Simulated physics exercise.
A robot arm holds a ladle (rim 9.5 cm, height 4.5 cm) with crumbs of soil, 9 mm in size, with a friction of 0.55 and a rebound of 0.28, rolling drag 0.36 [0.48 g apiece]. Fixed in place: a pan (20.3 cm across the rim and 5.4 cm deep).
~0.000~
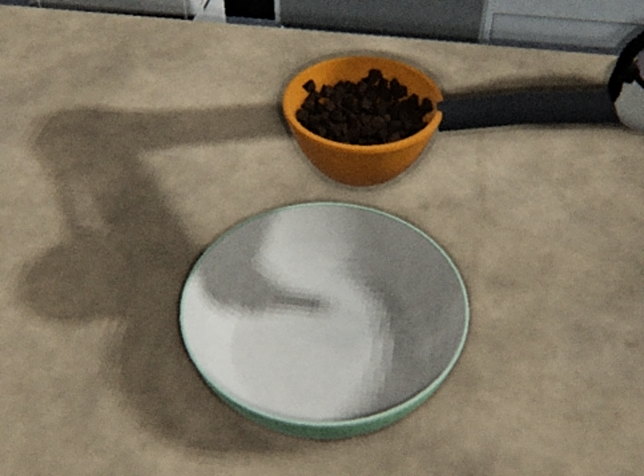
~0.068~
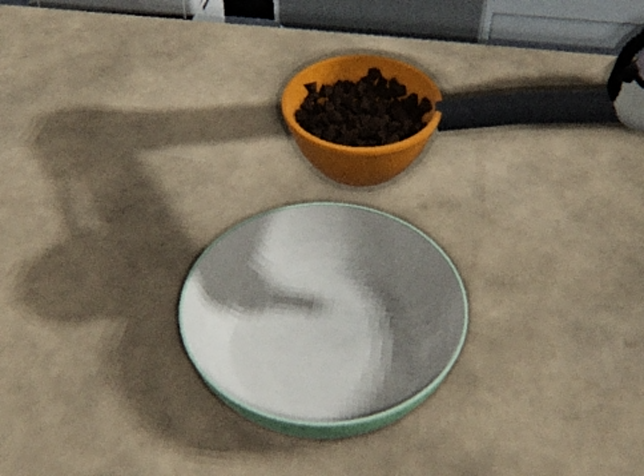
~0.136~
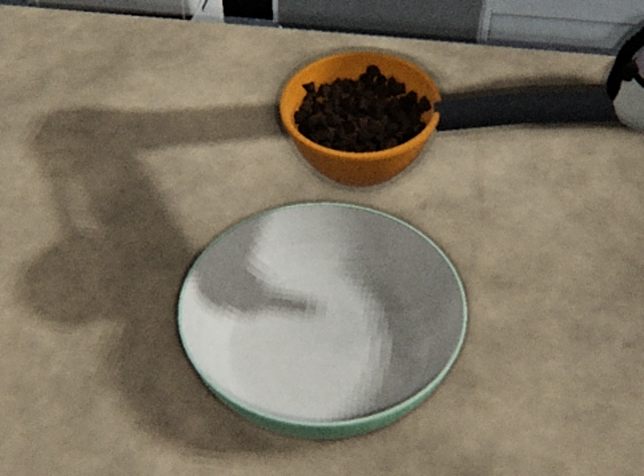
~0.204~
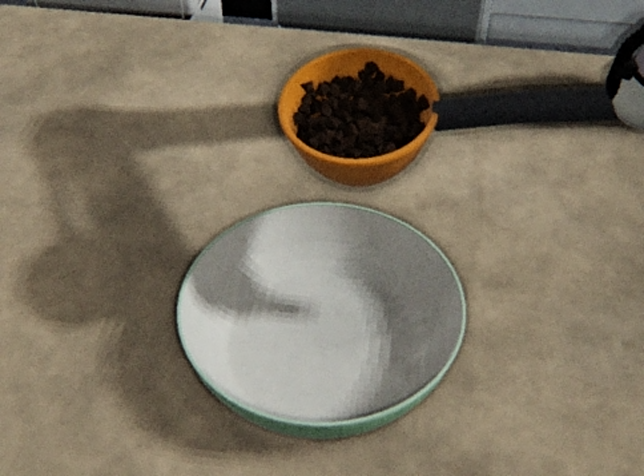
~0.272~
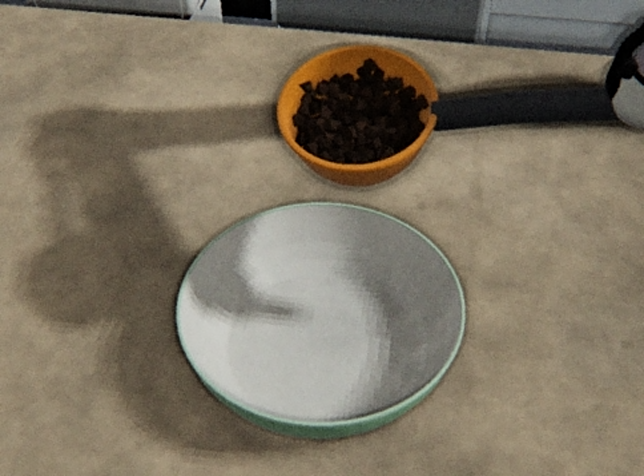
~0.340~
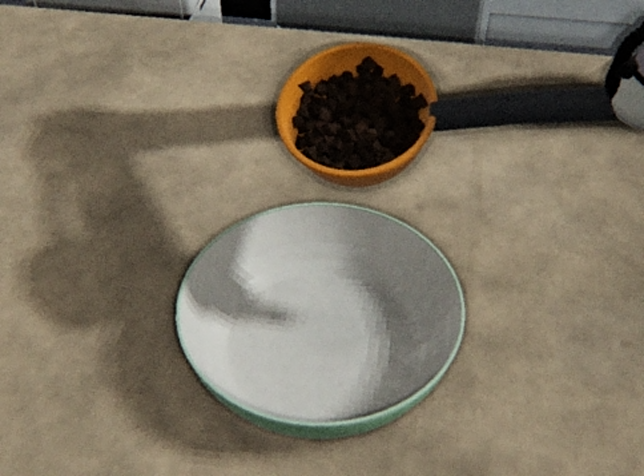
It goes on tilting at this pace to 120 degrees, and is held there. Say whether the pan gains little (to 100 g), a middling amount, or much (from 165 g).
Load: Between.
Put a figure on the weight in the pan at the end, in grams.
Roughly 120 g.
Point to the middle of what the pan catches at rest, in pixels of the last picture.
Near (327, 348).
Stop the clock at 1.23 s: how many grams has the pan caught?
Some 0 g.
After 0.82 s, tilt 54 degrees; 0 g in the pan, ladle holds 100 %.
After 1.23 s, tilt 83 degrees; 5 g in the pan, ladle holds 95 %.
After 1.60 s, tilt 110 degrees; 73 g in the pan, ladle holds 25 %.
Then, at 1.95 s, tilt 120 degrees; 120 g in the pan, ladle holds 0 %.
At rest (2.2 s), 120 g in the pan, ladle holds 0 %.
